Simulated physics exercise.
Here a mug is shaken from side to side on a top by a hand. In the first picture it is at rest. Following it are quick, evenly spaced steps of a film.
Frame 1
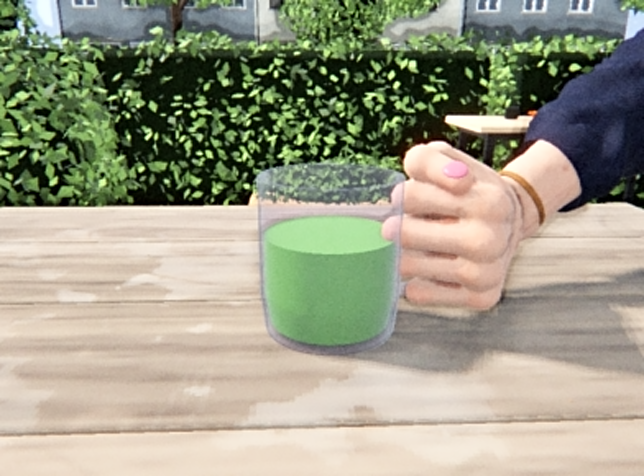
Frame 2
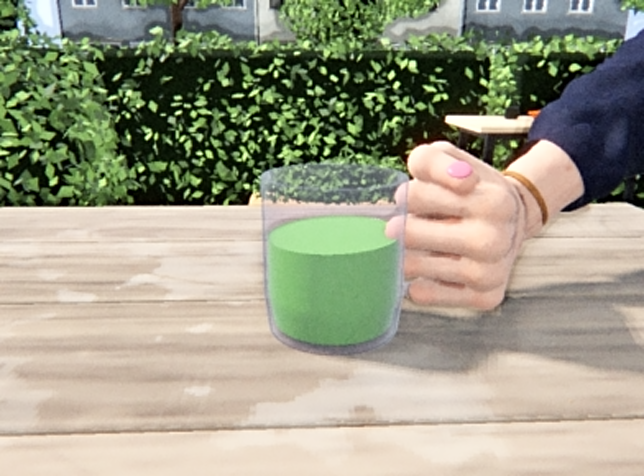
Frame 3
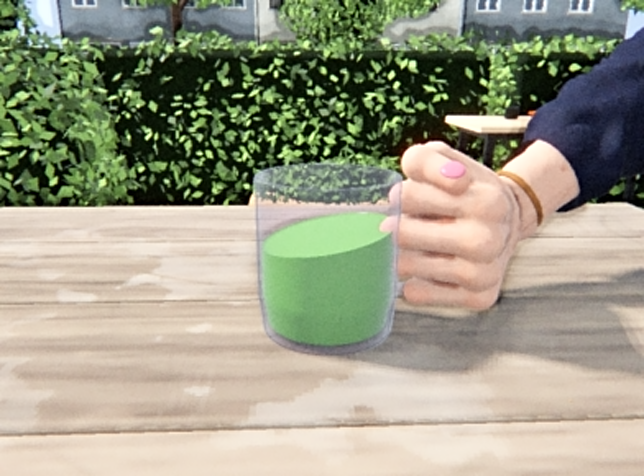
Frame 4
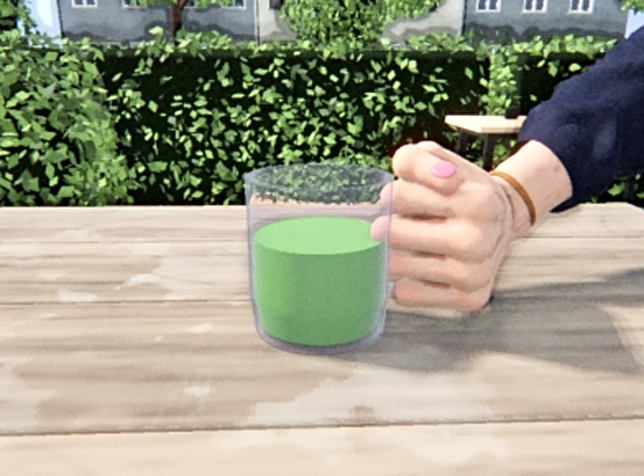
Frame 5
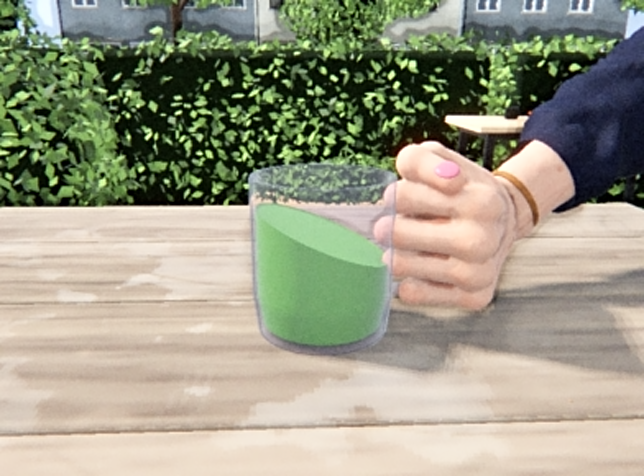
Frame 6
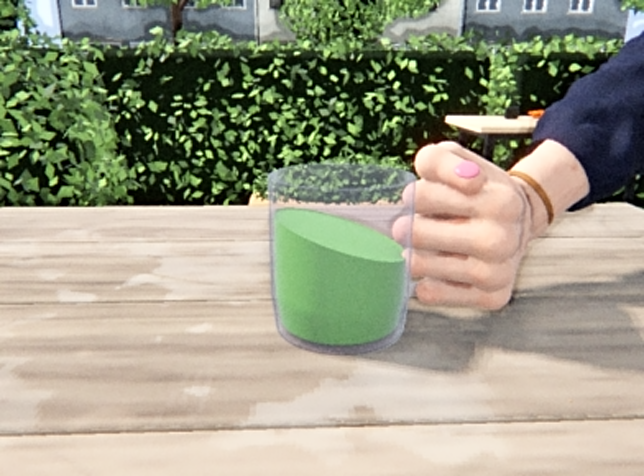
A hand slid a clear mug of green liquid from side to side on a wooden table, and the liquid sloshed up on the right, levelled, then rose higher on the left.
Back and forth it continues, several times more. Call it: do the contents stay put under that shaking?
They don't.
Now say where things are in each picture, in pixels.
The first picture shows mug (330, 248) about two thirds full; at rest.
The second picture shows mug about two thirds full, surface at (333, 235); surface about level.
The third picture shows mug (327, 248) about two thirds full; surface clearly higher on the right.
The fourth picture shows mug about two thirds full, surface at (320, 235); surface about level.
The fifth picture shows mug (323, 248) about two thirds full; surface much higher on the left.
The sixth picture shows mug about two thirds full, surface at (341, 235); surface much higher on the left.
Shortly, the highest wave so far goes over the rim.
At the finish, the highest wave so far goes over the rim; some is on the top.
